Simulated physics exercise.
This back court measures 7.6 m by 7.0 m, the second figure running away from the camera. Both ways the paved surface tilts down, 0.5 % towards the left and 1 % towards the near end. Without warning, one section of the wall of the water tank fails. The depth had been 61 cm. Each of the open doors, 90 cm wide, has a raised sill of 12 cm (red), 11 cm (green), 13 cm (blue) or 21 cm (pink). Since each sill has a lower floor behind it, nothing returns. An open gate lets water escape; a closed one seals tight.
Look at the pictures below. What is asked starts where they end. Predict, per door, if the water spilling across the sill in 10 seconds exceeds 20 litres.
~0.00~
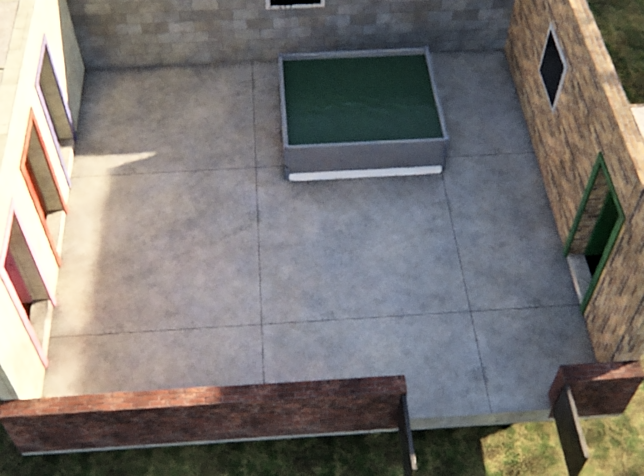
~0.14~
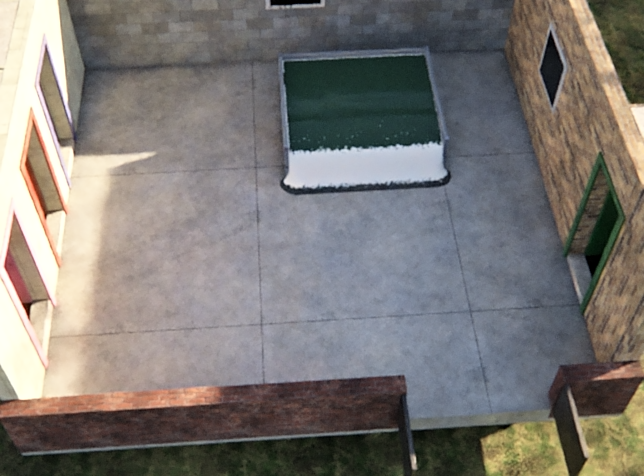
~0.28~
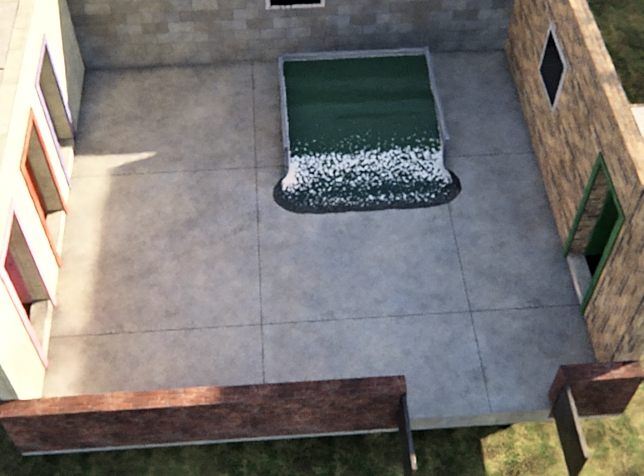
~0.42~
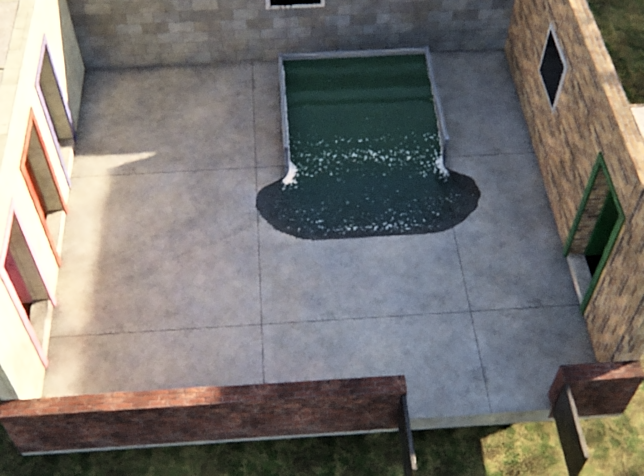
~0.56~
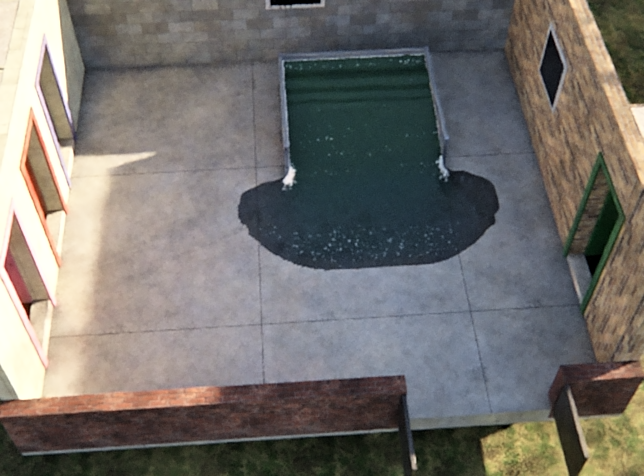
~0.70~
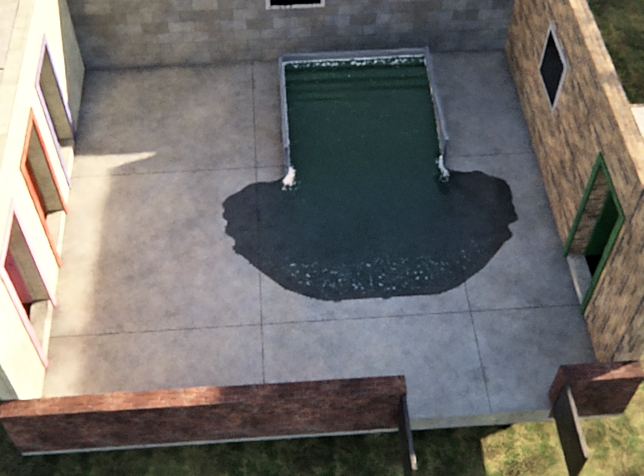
Prediction: The red door does not exceed 20 litres; the green door does not exceed 20 litres; the blue door does not exceed 20 litres; the pink door does not exceed 20 litres.
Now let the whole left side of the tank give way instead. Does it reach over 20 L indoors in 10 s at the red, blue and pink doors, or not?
Red exceeds; blue exceeds; pink falls short.
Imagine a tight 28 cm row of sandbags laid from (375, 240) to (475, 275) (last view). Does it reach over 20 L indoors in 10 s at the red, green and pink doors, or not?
Door by door: Red limit kept, green limit exceeded, pink limit kept.
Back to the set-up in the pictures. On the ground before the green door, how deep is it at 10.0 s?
3.0 cm.
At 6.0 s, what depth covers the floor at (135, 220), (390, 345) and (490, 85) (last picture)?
About 4, 8 and 0 cm respectively.
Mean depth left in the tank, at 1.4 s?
About 32 cm.
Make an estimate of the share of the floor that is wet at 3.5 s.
Close to 50 in a hundred.
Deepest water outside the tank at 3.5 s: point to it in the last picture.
Close to pixel (52, 425).
After 1.4 s water covers 40 % of the floor and is deepest (30 cm) near (379, 404); red door not reached, green door not reached, blue door not reached, pink door not reached.
After 2.2 s water covers 50 % of the floor and is deepest (34 cm) near (351, 393); red door not reached, green door 11 cm at the sill, 0 L in, blue door not reached, pink door not reached.
After 3.5 s water covers 50 % of the floor and is deepest (35 cm) near (52, 425); red door not reached, green door 7 cm at the sill, 0 L in, blue door not reached, pink door 6 cm at the sill, 0 L in.
After 6.0 s water covers 65 % of the floor and is deepest (18 cm) near (38, 426); red door 7 cm at the sill, 0 L in, green door 6 cm at the sill, 0 L in, blue door 3 cm at the sill, 0 L in, pink door 13 cm at the sill, 0 L in.
After 10.0 s water covers 90 % of the floor and is deepest (10 cm) near (66, 425); red door 5 cm at the sill, 0 L in, green door 3 cm at the sill, 0 L in, blue door 4 cm at the sill, 0 L in, pink door 7 cm at the sill, 0 L in.
